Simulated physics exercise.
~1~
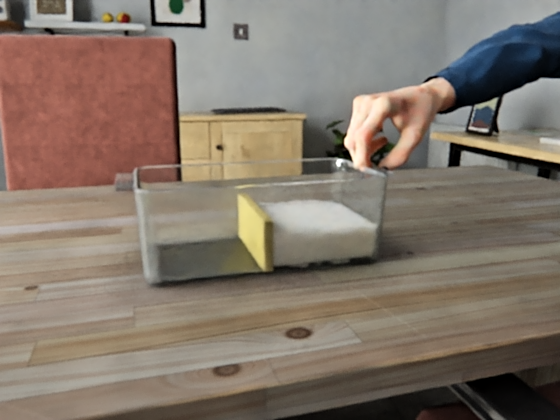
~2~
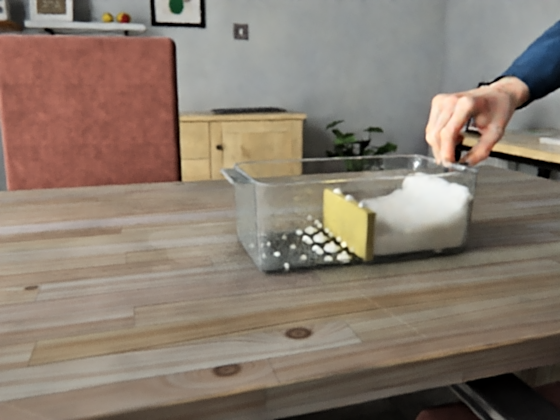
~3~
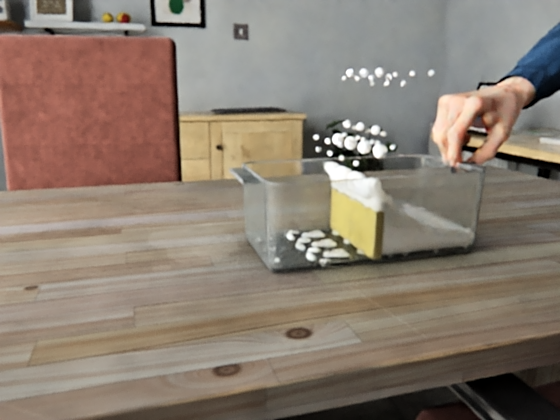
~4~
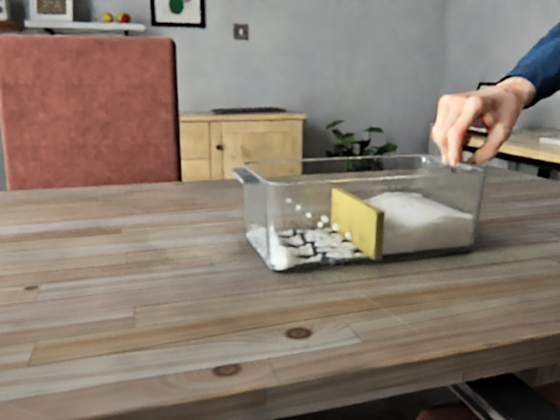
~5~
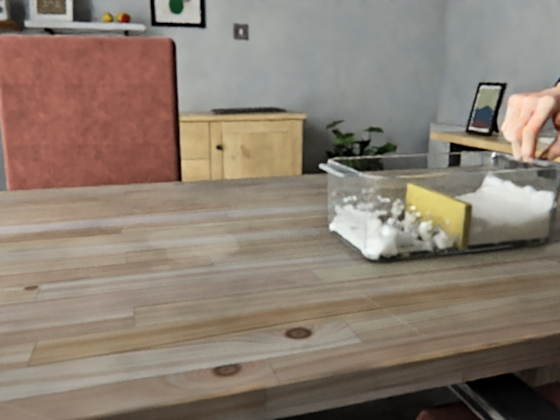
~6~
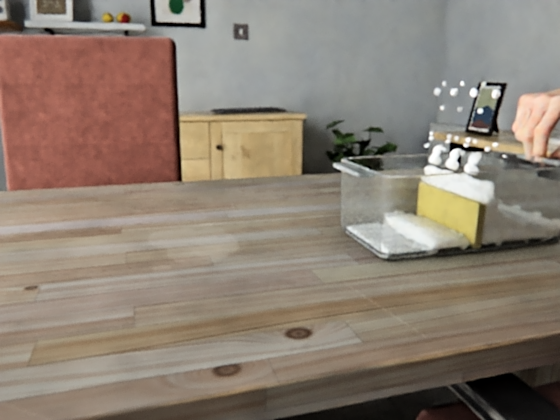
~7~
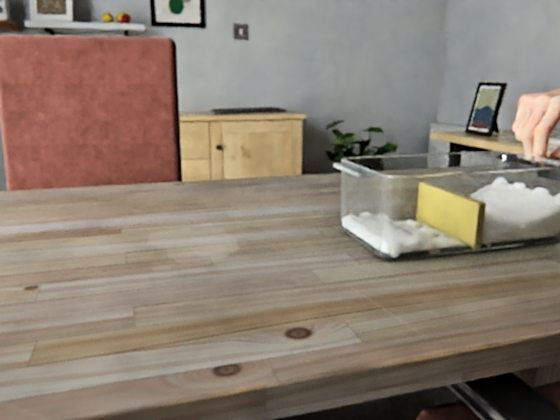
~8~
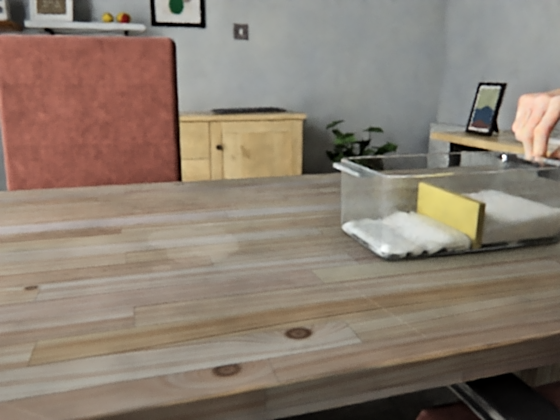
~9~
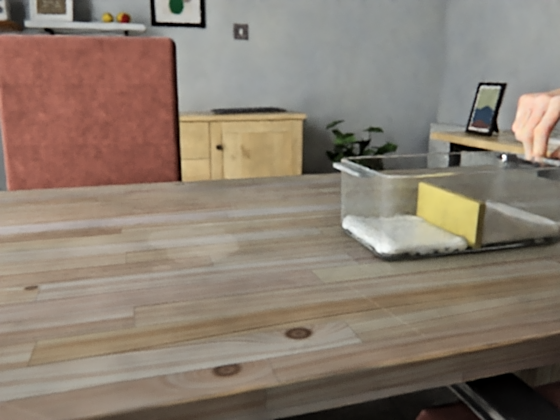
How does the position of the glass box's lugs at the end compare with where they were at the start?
At the start the lugs are around the middle of the view, and by the end they have moved with the box well over to the right.
